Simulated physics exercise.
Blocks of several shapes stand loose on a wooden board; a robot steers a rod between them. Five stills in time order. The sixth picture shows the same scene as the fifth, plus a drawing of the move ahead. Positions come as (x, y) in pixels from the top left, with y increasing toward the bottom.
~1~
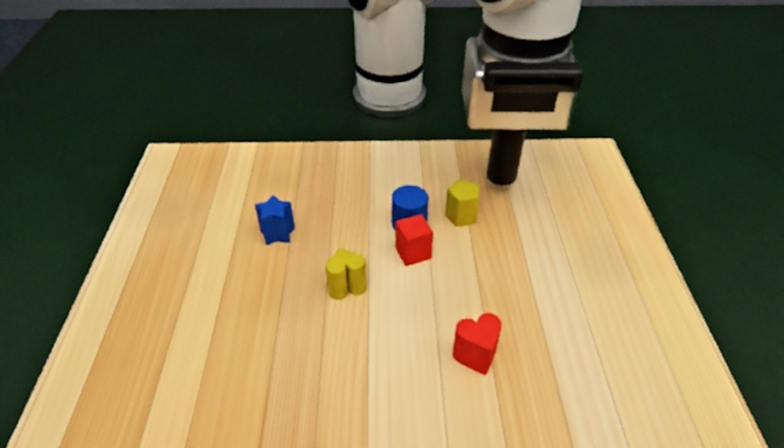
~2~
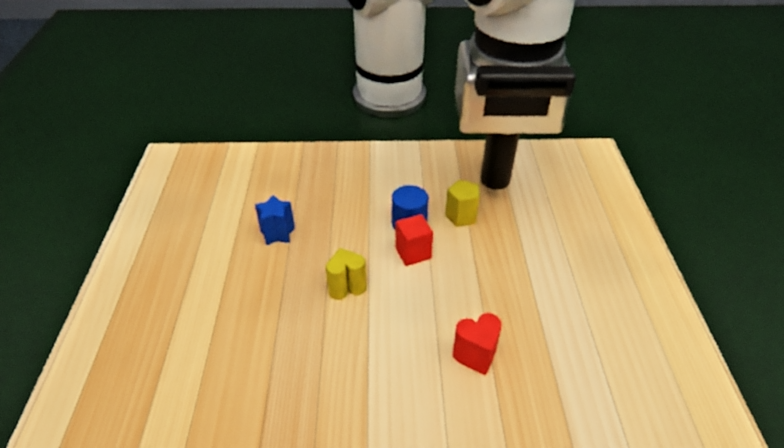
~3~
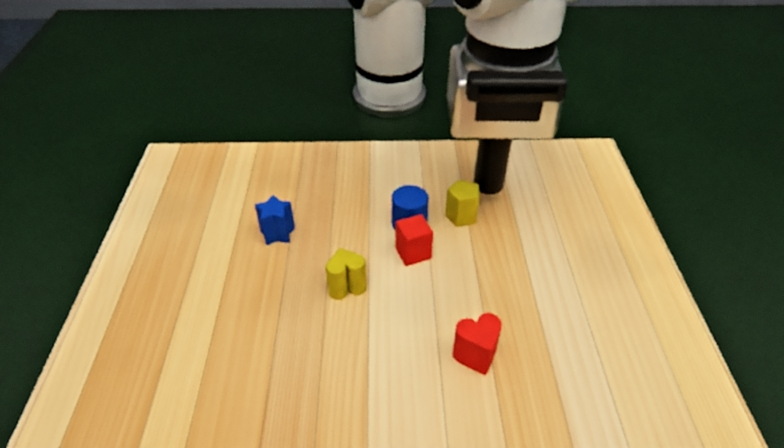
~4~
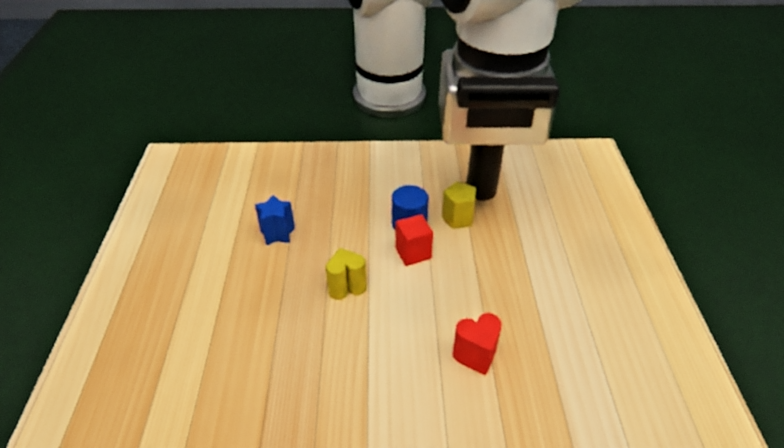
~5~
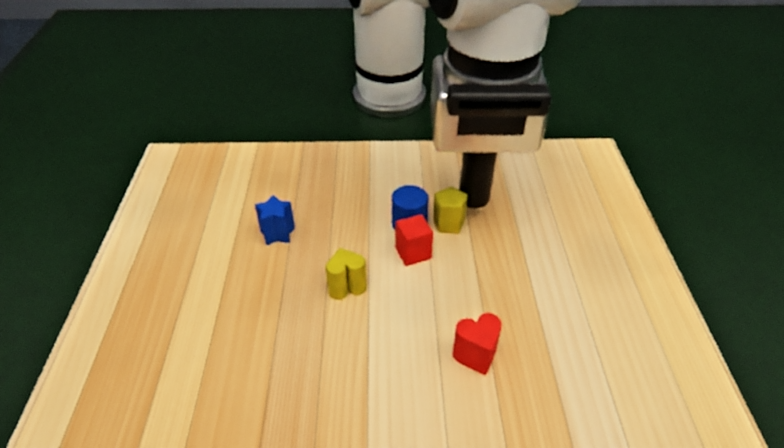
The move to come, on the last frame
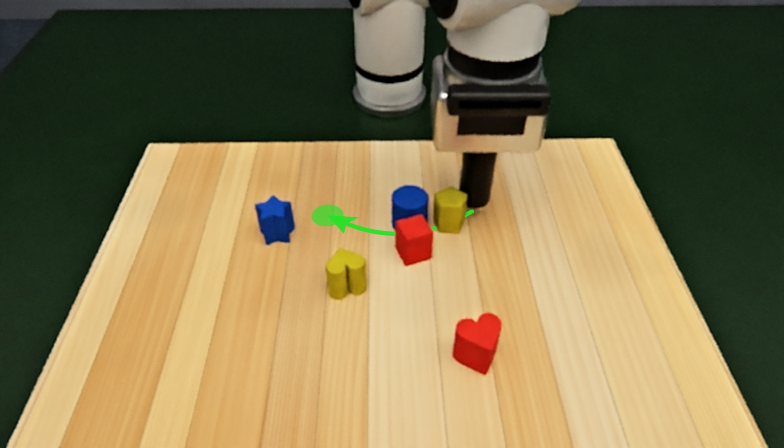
On a wooden board scattered with small red, blue and yellow blocks, a robot arm moved its black rod left and slightly forward, then nudged the yellow pentagon a short way left toward the blue cylinder.
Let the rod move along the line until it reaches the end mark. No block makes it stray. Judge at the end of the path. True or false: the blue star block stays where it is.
Verdict: True.
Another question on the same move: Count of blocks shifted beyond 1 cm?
Count: 3 or more.
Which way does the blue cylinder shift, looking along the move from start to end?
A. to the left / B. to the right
Option B.
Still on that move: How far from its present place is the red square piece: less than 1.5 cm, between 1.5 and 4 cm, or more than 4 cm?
Final distance: 1.5 to 4 cm.
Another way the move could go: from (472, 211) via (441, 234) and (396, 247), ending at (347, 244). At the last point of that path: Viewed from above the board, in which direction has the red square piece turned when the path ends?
Turns anticlockwise.
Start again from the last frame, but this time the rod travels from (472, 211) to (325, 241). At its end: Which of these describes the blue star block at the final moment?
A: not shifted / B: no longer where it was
My answer is option B.
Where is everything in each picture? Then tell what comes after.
In the first frame, rod's lower end at (501, 177); blue star block at (273, 206); blue cylinder at (410, 196); red square piece at (414, 226); yellow pentagon at (465, 189).
In the second frame, rod at (495, 181); blocks still.
In the third frame, rod at (488, 186); blocks still.
In the fourth frame, rod at (481, 192); yellow pentagon at (461, 191).
In the fifth frame, rod at (474, 199); blue star block at (273, 206); blue cylinder at (410, 196); red square piece at (414, 226); yellow pentagon at (451, 196).
Drawn move, from (472, 211) over (428, 230) and (375, 232) to (327, 215).
On the path given first. One third of the way, rod at (428, 218); blue cylinder at (372, 197); red square piece at (400, 235), turned 60° anticlockwise; yellow pentagon at (400, 212), turned 35° clockwise.
Two thirds of the way, rod at (374, 220); blue cylinder at (344, 193); red square piece at (395, 238), turned 85° anticlockwise; yellow pentagon at (352, 222), turned 15° anticlockwise.
At the end, rod at (326, 203); blue star block still; blue cylinder at (301, 174); red square piece at (395, 238), turned 85° anticlockwise; yellow pentagon at (345, 223), turned 40° anticlockwise.
